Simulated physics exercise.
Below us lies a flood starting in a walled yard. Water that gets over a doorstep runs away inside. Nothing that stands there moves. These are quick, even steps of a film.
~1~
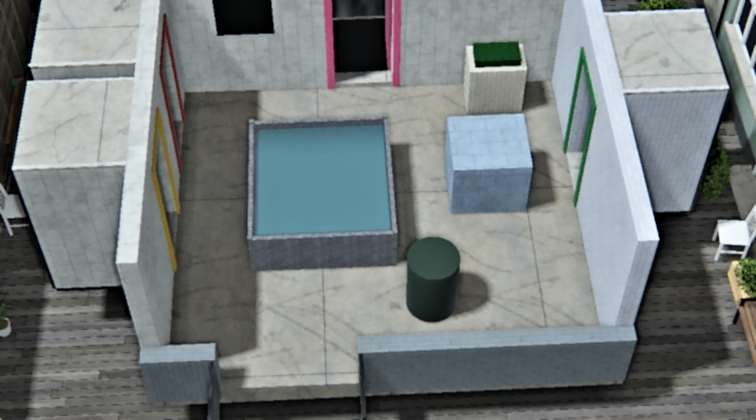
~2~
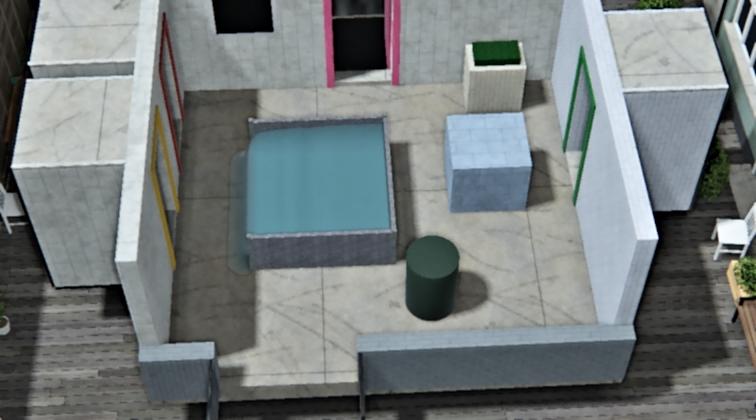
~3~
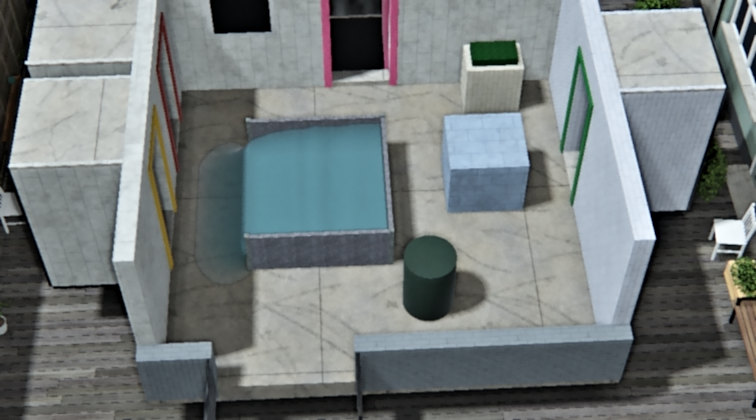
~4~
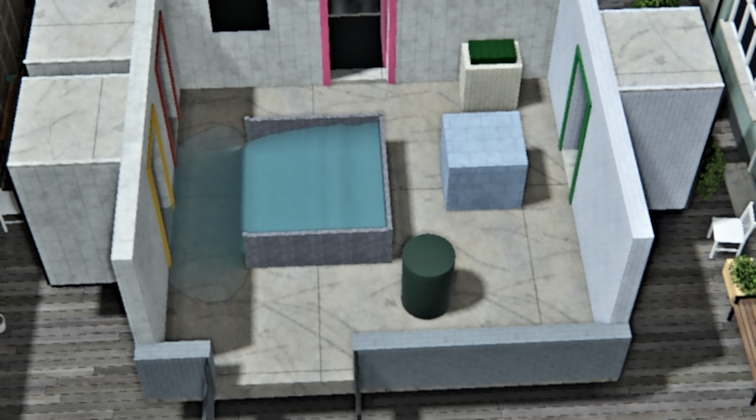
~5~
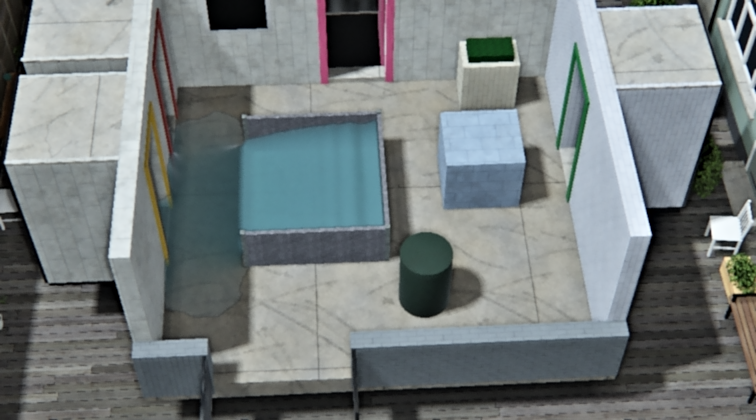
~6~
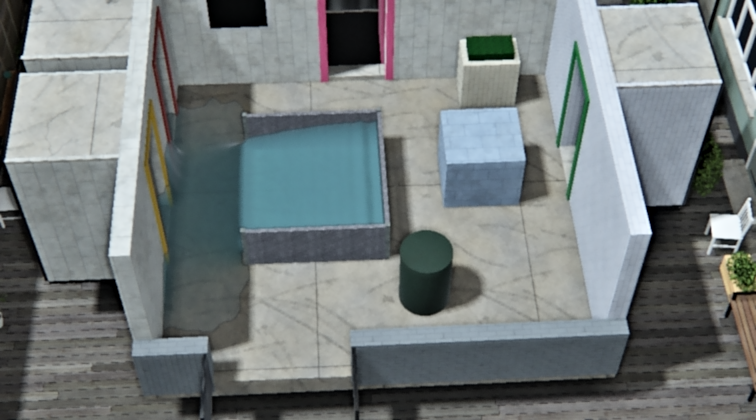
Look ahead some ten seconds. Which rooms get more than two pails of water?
The yellow door lets in a lot; the red door lets in a lot; the pink door admits no more than that; the green door lets in a lot.
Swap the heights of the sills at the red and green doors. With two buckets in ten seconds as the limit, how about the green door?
In short: The green door is under.
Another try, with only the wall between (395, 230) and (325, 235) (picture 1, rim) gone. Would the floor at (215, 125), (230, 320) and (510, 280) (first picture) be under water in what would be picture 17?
As listed: Free of water, clear, covered.
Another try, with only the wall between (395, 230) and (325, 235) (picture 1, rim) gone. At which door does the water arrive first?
First comes the one in green.
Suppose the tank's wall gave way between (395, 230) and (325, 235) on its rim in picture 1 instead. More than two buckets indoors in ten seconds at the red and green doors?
One by one: The red door takes less; the green door floods.
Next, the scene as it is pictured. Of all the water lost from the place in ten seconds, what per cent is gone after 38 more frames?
Roughly 90 per cent.
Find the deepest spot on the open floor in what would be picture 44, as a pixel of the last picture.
Close to (544, 76).
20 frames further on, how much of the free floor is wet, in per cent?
I make it 60 per cent.
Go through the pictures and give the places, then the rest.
The tank at (321, 179) is whole and still, in the first frame.
The front is at (248, 273), out from the gap at (255, 198), in the second frame.
Water pours out at (253, 200) and has run to (215, 277), in the third frame.
Water pours out at (251, 200) and has run to (178, 284), in the fourth frame.
Water pours out at (249, 198) and has run to (165, 304), in the fifth frame.
Water pours out at (249, 197) and has run to (164, 325), in the sixth frame.
A moment on, water covers 20 % of the floor; the yellow door far over two buckets in, the red door over two buckets in, the pink door not reached, the green door not reached.
Next, water covers 35 % of the floor; the yellow door far over two buckets in, the red door far over two buckets in, the pink door not reached, the green door not reached.
Then, water covers 60 % of the floor; the yellow door far over two buckets in, the red door far over two buckets in, the pink door wet at the sill, nothing in, the green door not reached.
Later, water covers 85 % of the floor; the yellow door far over two buckets in, the red door far over two buckets in, the pink door wet at the sill, nothing in, the green door under two buckets in.
In the end, water covers 95 % of the floor; the yellow door far over two buckets in, the red door far over two buckets in, the pink door wet at the sill, nothing in, the green door over two buckets in.
